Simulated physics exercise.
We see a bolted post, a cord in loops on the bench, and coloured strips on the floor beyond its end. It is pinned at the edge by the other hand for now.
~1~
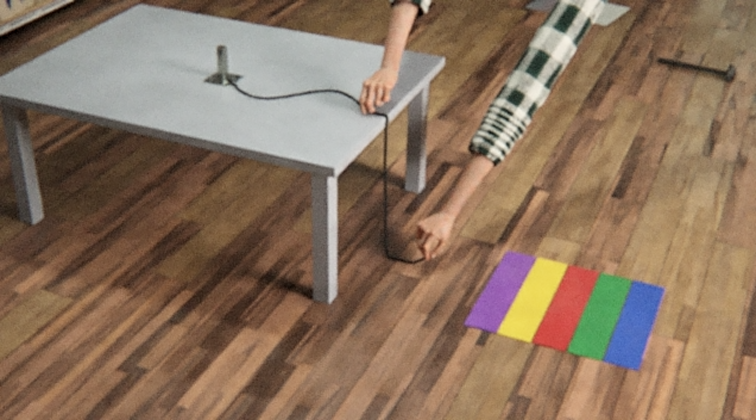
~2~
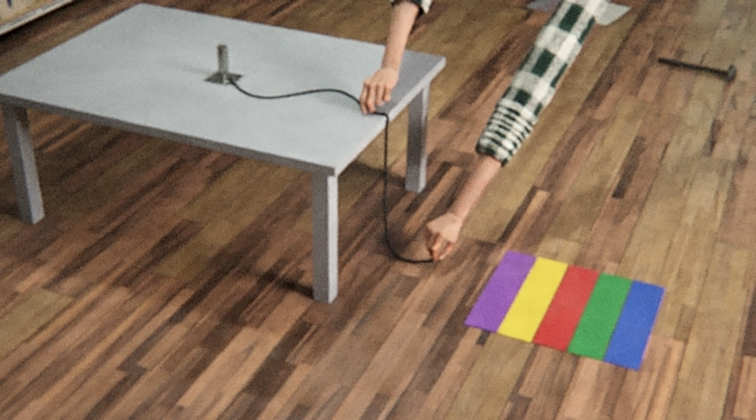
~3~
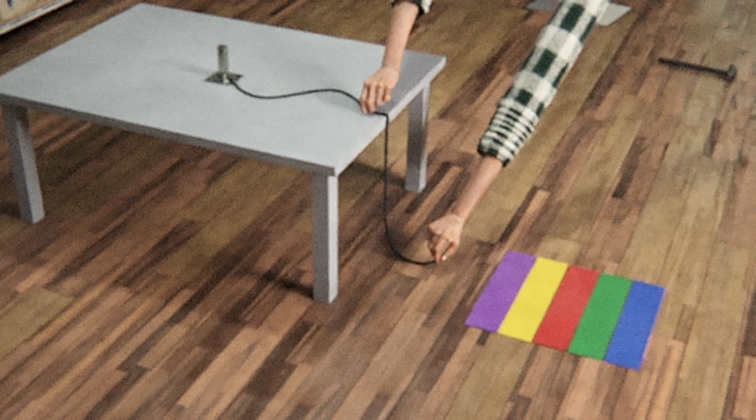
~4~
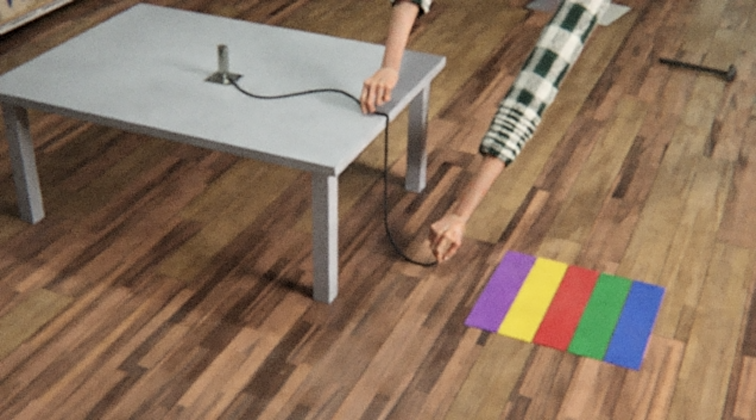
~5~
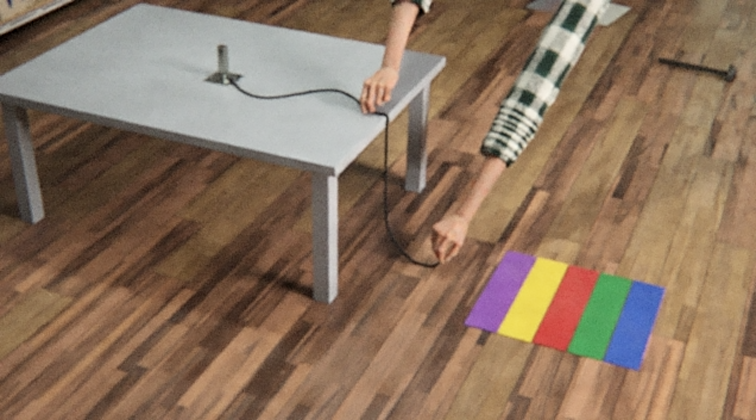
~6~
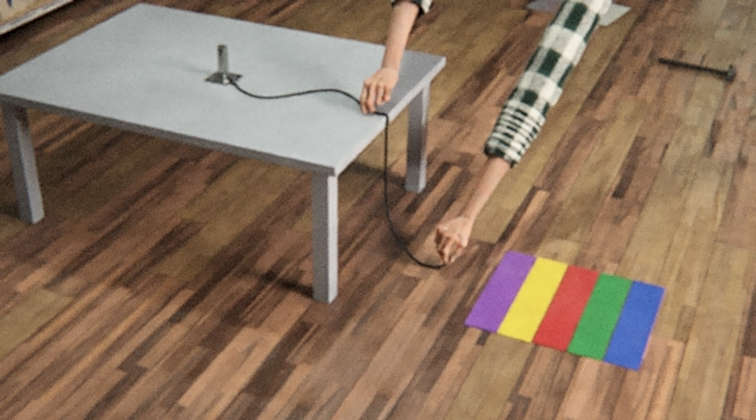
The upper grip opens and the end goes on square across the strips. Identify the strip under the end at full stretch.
Strip: Red.
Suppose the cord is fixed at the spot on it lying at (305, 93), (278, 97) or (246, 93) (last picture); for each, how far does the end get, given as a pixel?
Pixel places, try by try: (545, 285), (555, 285), (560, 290).
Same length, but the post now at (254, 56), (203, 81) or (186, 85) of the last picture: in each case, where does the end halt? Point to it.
Near (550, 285); near (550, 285); near (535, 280).
Soon after, end near (506, 275); over purple.
Then, end near (546, 284); over yellow.
At full stretch, end near (570, 290); over red. The end stops over the red strip.
